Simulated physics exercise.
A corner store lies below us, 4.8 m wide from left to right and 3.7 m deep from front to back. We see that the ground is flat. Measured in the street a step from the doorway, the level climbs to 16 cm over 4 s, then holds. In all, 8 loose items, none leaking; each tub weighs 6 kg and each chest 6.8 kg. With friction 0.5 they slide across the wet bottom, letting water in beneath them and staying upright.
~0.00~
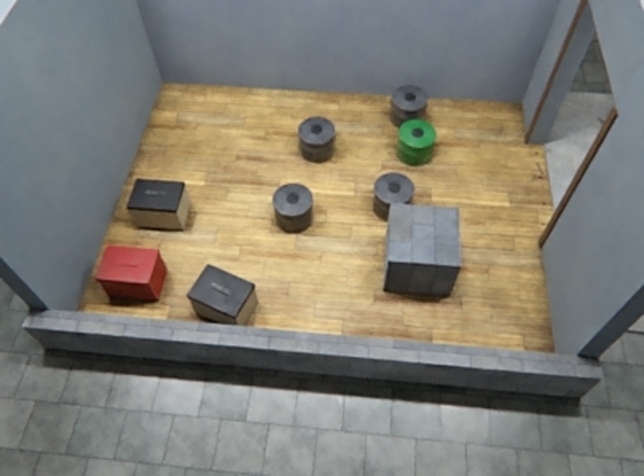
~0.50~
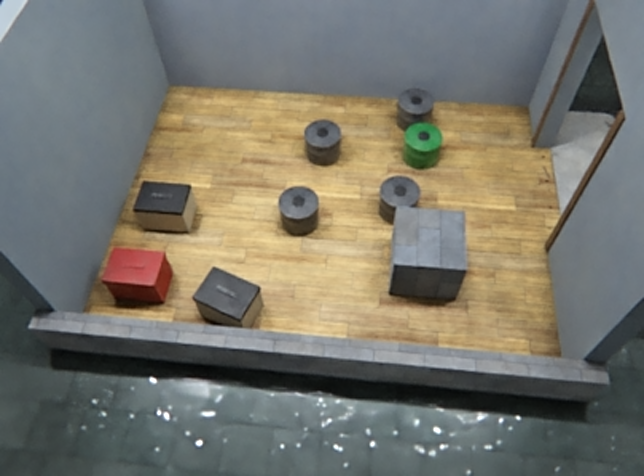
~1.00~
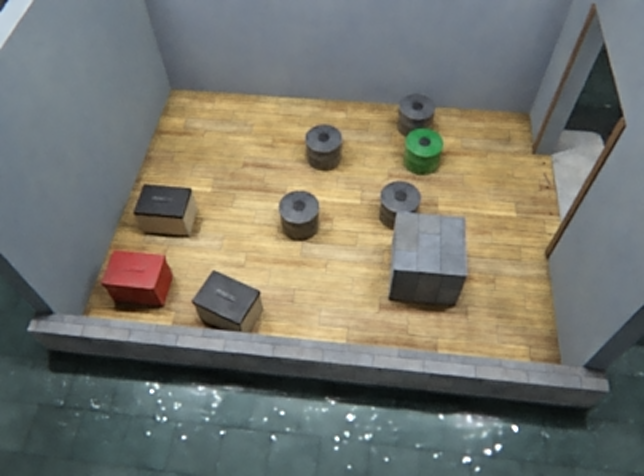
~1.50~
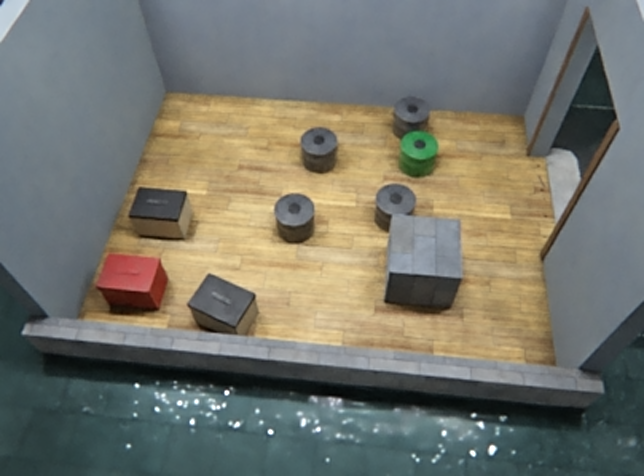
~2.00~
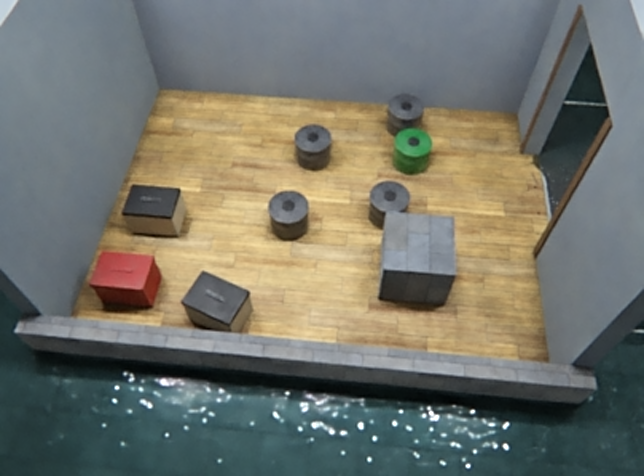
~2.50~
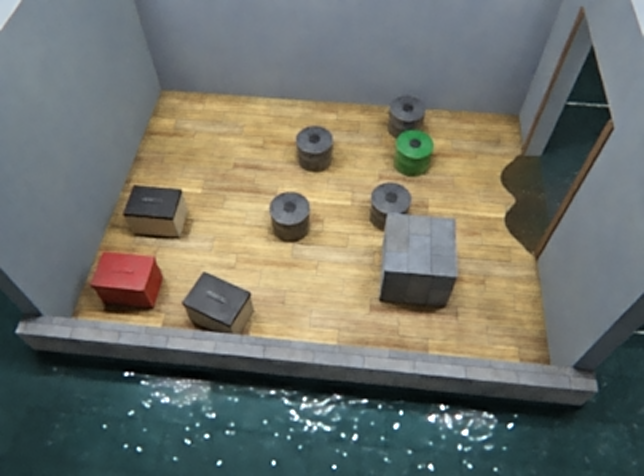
At the start, a walled room with a wooden floor holds dark, red and green boxes and tubs, with dry grey paving outside. Dark, glinting water then covers the paving and spreads across the pale doorway on the right, and lastly a small patch spills onto the floor inside while the objects stay put.
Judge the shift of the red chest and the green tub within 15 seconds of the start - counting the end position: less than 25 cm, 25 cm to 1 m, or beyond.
Lab note - red chest, large displacement; green tub, large displacement.
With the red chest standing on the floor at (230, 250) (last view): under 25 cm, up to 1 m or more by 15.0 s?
Well, it gets shoved far.
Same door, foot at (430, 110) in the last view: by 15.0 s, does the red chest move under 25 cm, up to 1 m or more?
In that case the red chest gets carried off.
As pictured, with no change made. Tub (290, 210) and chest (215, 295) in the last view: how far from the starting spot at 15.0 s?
In that order: 50 cm, 140 cm.
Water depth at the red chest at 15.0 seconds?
Roughly 9 cm at that moment.
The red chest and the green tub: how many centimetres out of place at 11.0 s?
About 40 cm and 350 cm, respectively.
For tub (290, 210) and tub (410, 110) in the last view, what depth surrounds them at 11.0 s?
First roughly 10 cm, second roughly 11 cm.
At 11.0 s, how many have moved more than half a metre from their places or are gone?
I count 6 of them.
After 3.5 s the red chest is near (123, 271), 0.0 m from its start, aground; the green tub is near (415, 144), 0.0 m from its start, aground; 0 afloat.
After 6.8 s the red chest is near (123, 271), 0.0 m from its start, aground; the green tub is near (264, 92), 2.1 m from its start, afloat; 3 afloat.
After 11.0 s the red chest is near (113, 303), 0.4 m from its start, afloat; the green tub is near (163, 84), 3.3 m from its start, afloat; 7 afloat.
After 15.0 s the red chest is near (404, 316), 2.8 m from its start, afloat; the green tub is near (159, 93), 3.3 m from its start, afloat; 8 afloat.
